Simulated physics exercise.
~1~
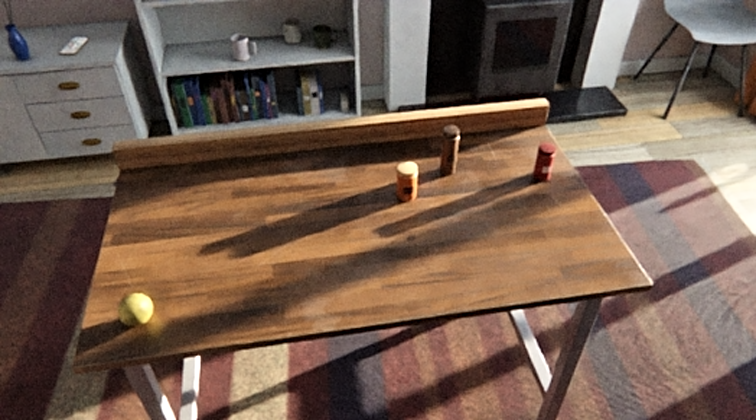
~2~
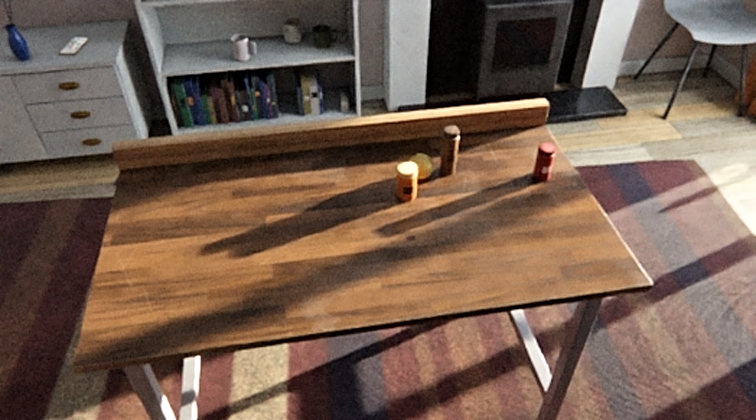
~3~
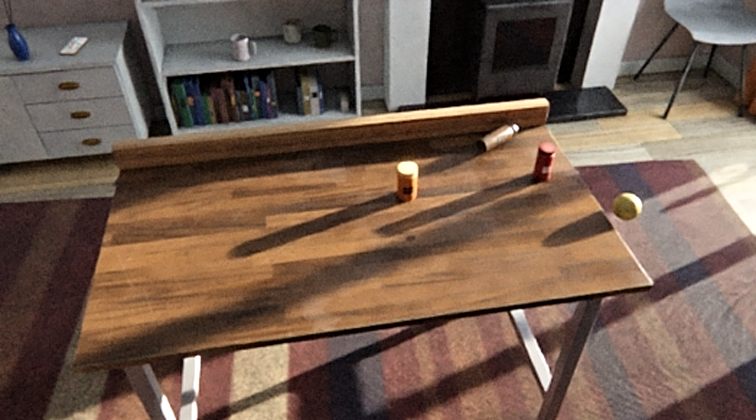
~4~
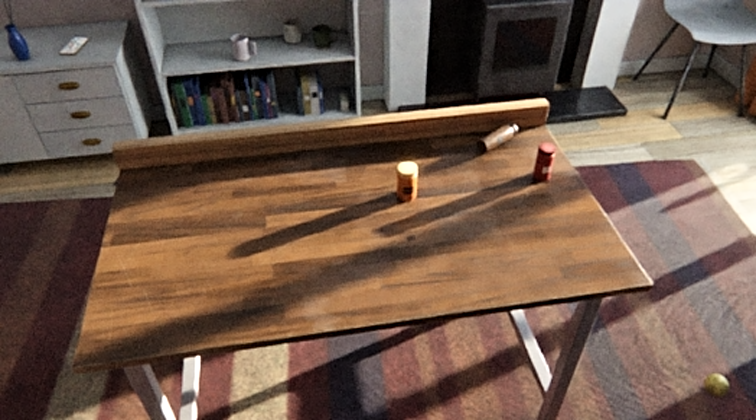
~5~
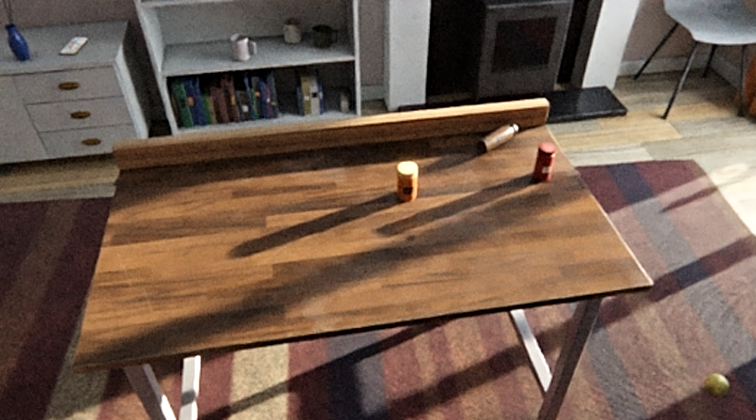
A yellow ball rolls across the table, topples the brown shaker, and drops onto the rug.
